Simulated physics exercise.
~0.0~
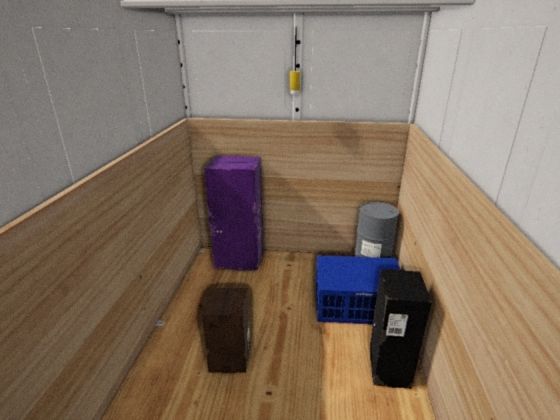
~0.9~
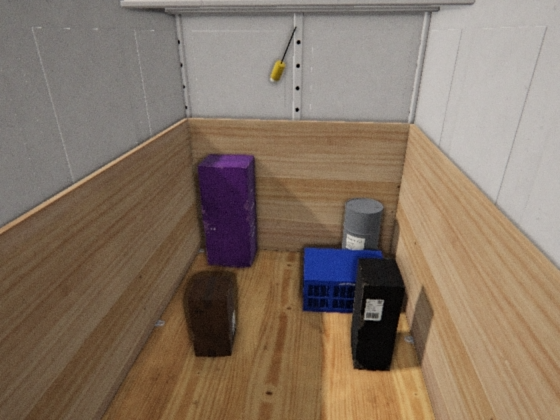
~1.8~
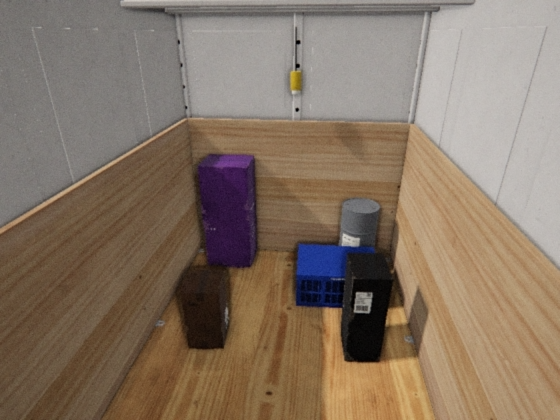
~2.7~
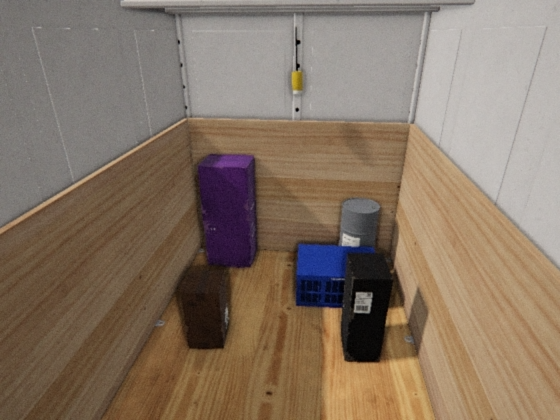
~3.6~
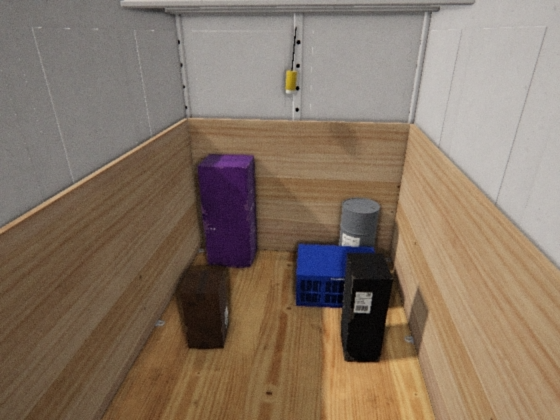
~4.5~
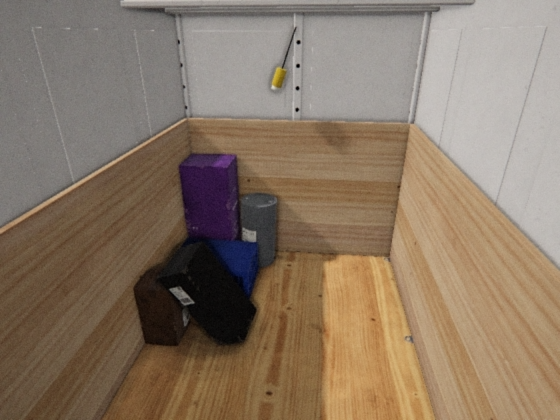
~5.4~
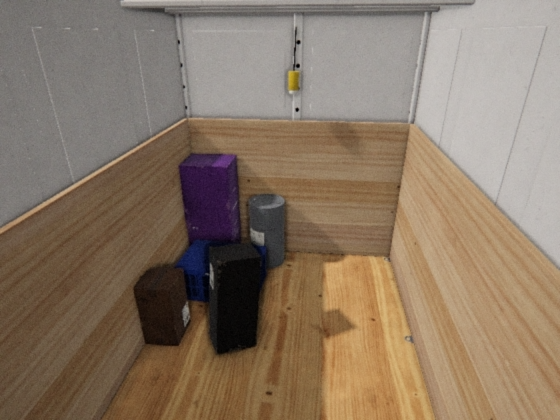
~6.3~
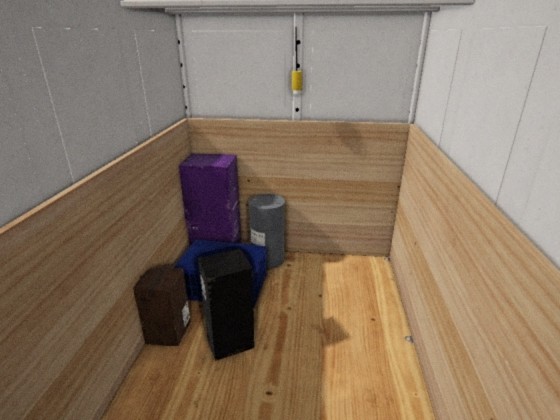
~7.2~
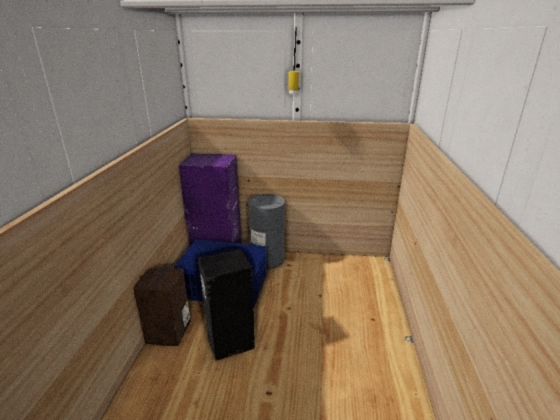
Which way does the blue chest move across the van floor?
The blue chest moves to the left, ending up among the other things on the left side of the van.
A tall purple box stands at the back left of a wood-lined van load bay, seen from the open end looking towards the cab. A brown box sits at the front left, while a grey drum, a blue chest and a black box stand on the right, and a yellow-handled object hangs on the far wall. First the load shifts slightly, mostly left and towards the back, then rests. Next the drum, chest and black box slide far left, the black box leaning sharply, while the purple and brown boxes shift less. The black box rocks back upright, and everything settles clustered on the left, still standing.
